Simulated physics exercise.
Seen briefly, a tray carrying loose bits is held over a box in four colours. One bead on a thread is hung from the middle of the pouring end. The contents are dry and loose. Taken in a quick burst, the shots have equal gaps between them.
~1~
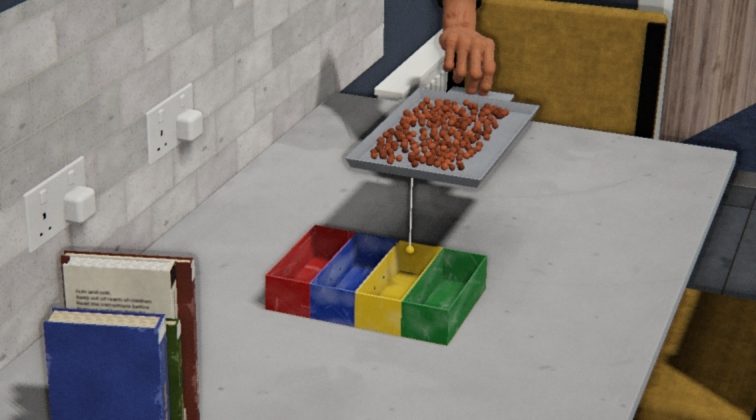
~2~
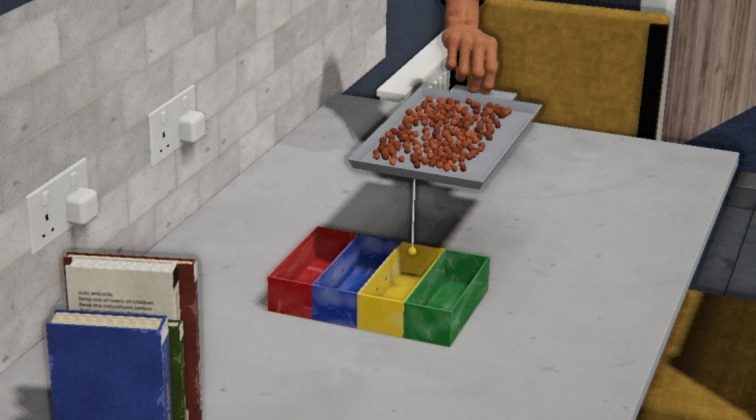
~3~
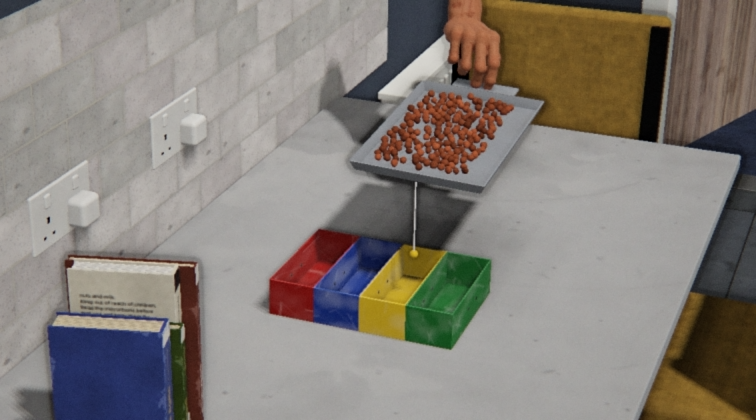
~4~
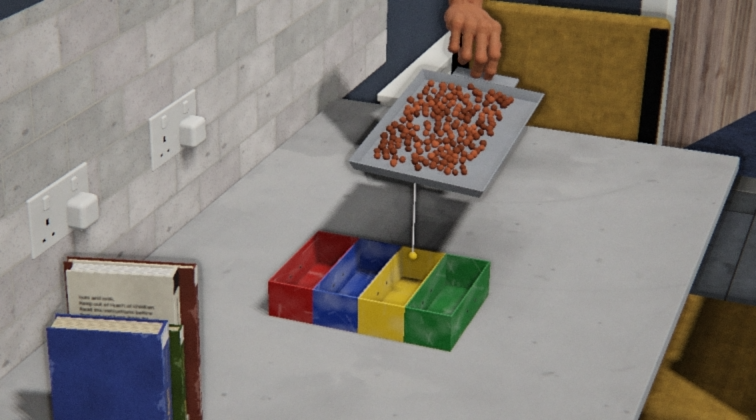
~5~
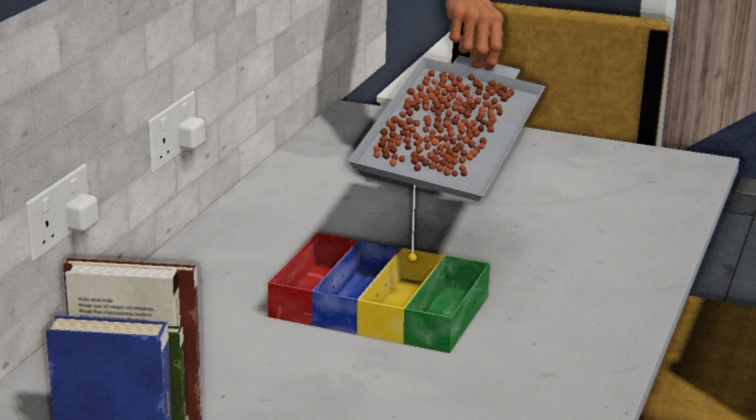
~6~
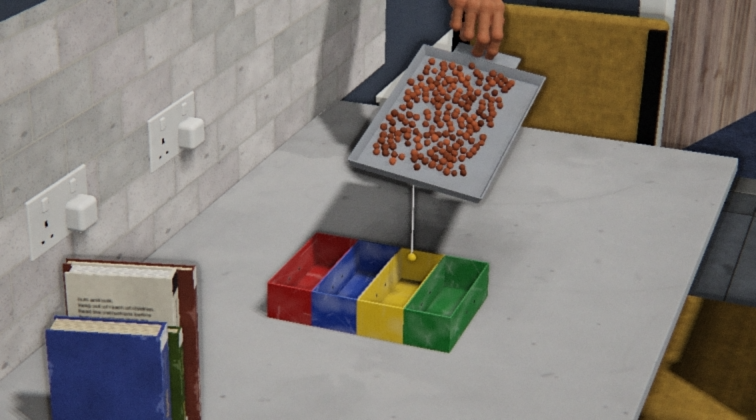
A hand at the top holds the far edge of a grey tray of reddish-brown pellets above a pale grey table, seen from above at an angle, beside a tiled wall with two sockets. Below sits an open box with red, blue, yellow and green cells, a yellow bead hanging over it, books at lower left. The tray's hand end rises gradually, its pouring edge dipping slightly rightward, while the view shifts barely at first.
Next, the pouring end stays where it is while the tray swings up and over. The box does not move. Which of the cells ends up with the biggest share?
Green.
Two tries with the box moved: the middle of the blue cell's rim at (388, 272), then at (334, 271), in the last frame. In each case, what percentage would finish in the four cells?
About 90 per cent, then about 30 per cent.
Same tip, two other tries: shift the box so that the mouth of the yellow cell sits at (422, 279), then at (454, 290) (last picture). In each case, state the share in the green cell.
First 60 per cent, second 30 per cent.
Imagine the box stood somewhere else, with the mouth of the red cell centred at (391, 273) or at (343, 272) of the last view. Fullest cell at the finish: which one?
Case 1 - the cell in yellow; case 2 - the green one.
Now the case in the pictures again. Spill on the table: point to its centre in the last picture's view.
Around (508, 328).
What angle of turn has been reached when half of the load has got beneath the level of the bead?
Close to 80 degrees, I reckon.
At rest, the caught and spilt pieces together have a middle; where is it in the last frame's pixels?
Near (464, 317), more or less.
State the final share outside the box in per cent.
Somewhere around 50 in a hundred.
Soon, tray tipped steeply; most on the tray; a stray few in the green cell; a stray few in the yellow cell; about a quarter falling or outside the box.
A while on, tray tipped past a quarter turn; about half in the green cell; a stray few in the yellow cell; about half falling or outside the box.
Towards the end, tray tipped past a quarter turn; about half in the green cell; a stray few in the yellow cell; about half falling or outside the box.
Finally, tray tipped past a quarter turn; about half in the green cell; a stray few in the yellow cell; none in the blue cell; none in the red cell; about half outside the box.
